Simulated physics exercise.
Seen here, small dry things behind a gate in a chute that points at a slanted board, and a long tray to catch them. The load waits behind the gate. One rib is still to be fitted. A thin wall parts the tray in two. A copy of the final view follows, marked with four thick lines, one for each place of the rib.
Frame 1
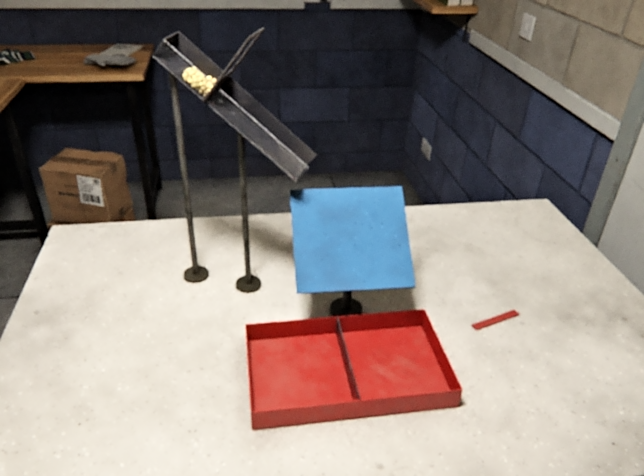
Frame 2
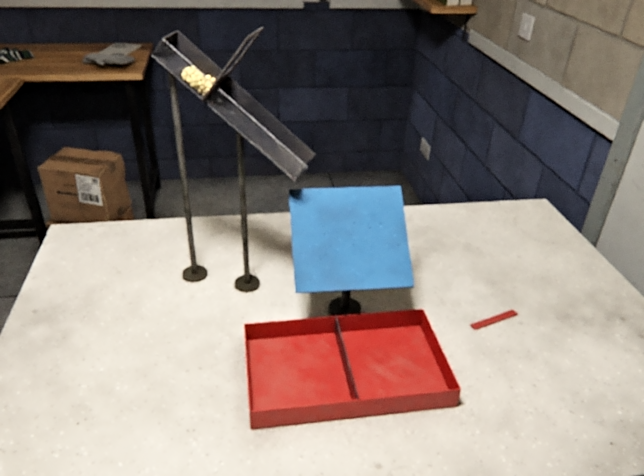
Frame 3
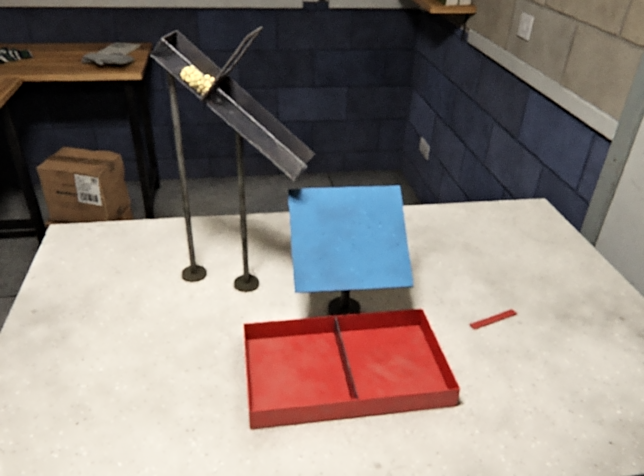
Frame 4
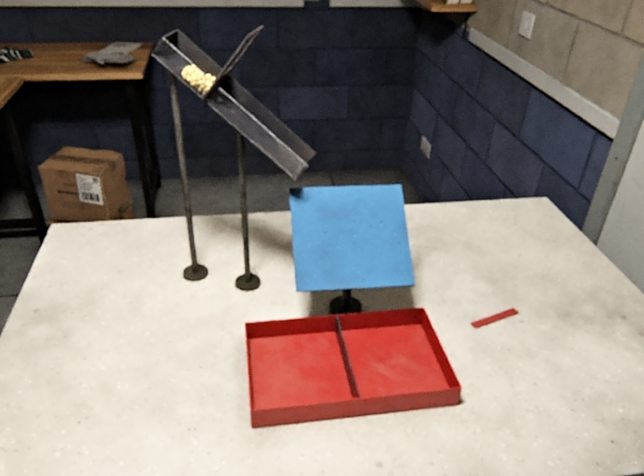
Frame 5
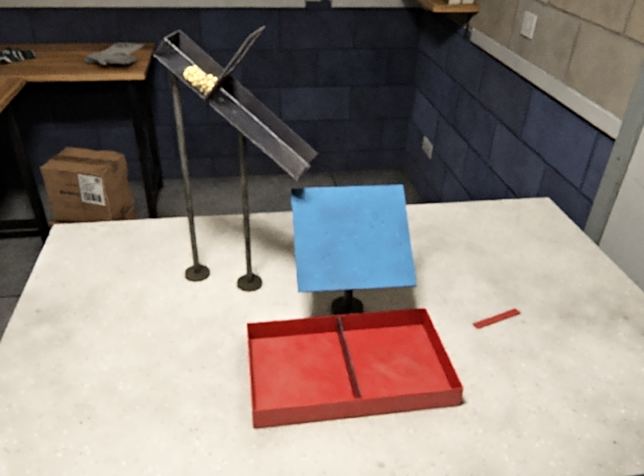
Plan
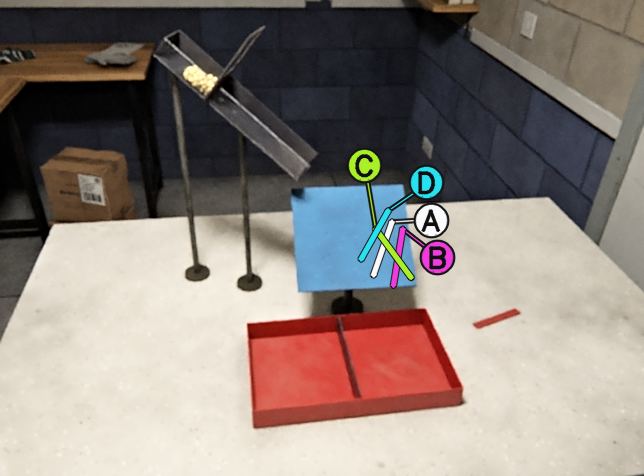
Yellowish beans sit still behind a gate in a sloping chute near a tilted blue board.
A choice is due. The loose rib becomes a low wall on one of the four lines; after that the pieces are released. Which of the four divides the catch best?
D works best here.
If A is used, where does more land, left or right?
The right half.
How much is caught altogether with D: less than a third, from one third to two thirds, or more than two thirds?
Line D gives more than two thirds.
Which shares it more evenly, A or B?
A it is.
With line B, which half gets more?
The right half.
On the marked copy, line A from (391, 222) to (373, 275); line B from (402, 229) to (393, 285); line C from (375, 229) to (411, 277); line D from (388, 210) to (361, 259).
For line A, of what is caught, about a quarter in the left half, most in the right.
For line B, of what is caught, none in the left half, all in the right.
For line C, of what is caught, none in the left half, all in the right.
For line D, of what is caught, about two thirds in the left half, about a third in the right.
